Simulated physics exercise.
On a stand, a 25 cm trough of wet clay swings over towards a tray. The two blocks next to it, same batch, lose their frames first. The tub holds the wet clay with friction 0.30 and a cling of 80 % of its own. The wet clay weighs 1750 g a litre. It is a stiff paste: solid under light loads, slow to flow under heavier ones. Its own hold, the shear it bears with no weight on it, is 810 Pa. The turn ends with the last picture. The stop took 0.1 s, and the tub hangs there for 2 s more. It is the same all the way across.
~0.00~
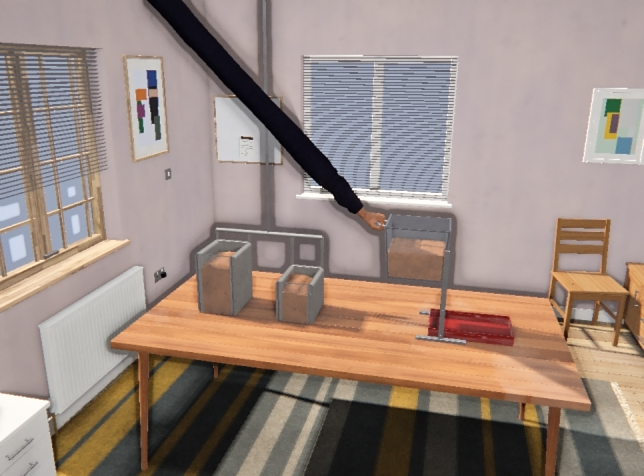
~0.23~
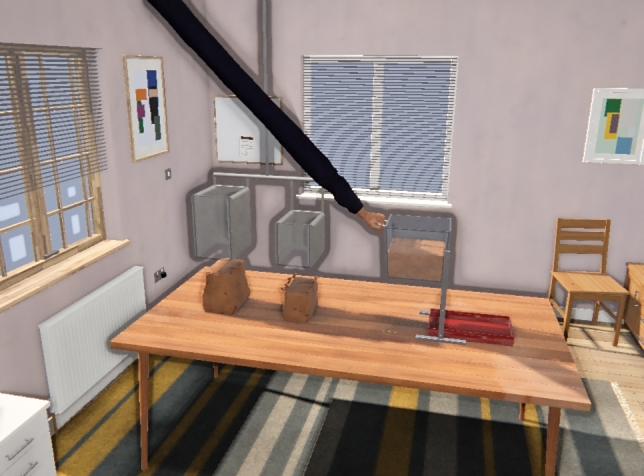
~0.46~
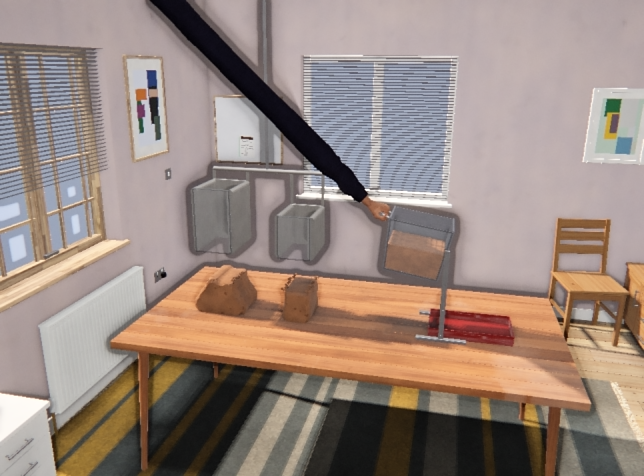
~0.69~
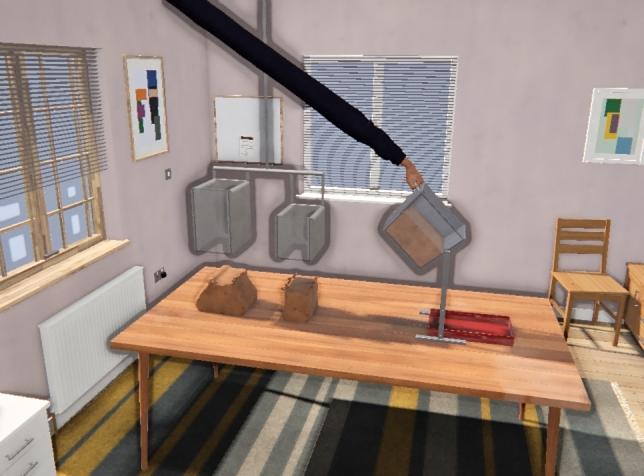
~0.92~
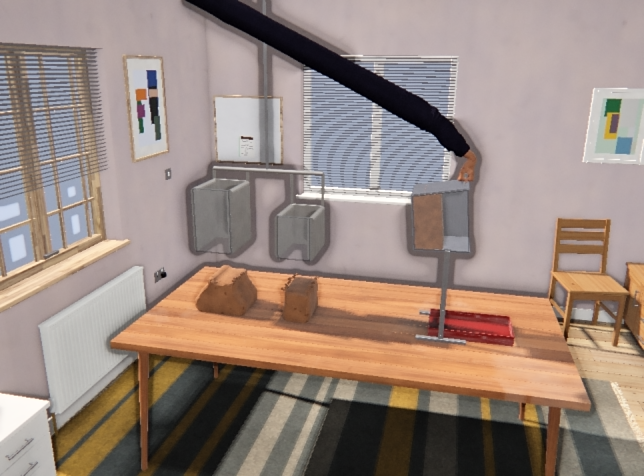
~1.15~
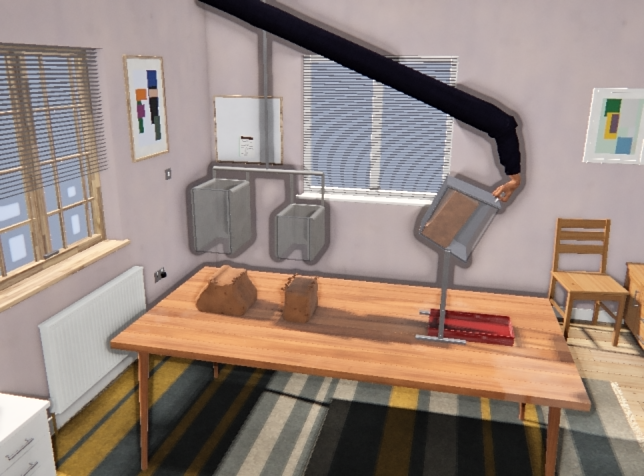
We see two grey casings rise off brown clay blocks on a wooden table, the left block slumping while the right keeps its shape, as a dark-sleeved arm swings rightward, rotating a raised tub of clay clockwise past upright.
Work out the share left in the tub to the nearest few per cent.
Expect roughly 9 %.
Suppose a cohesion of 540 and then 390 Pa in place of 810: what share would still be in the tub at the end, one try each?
In that order: 7 %, 3 %.
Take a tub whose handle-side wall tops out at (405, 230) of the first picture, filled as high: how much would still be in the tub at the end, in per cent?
It would be near 12 %.
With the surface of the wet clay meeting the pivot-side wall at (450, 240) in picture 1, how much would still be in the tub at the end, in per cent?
In that case some 10 per cent.
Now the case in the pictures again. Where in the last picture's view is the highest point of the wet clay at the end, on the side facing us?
At about (427, 229).
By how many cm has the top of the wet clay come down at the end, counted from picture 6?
Some 18 cm.
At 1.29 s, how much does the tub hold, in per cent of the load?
About 90 %.
After 1.29 s, the tub is at 115 degrees and holds 92 %.
After 1.46 s, the tub is at 115 degrees and holds 36 %.
After 1.63 s, the tub is at 115 degrees and holds 27 %.
After 1.80 s, the tub is at 115 degrees and holds 9 %.
After 3.15 s, the tub is at 115 degrees and holds 9 %.
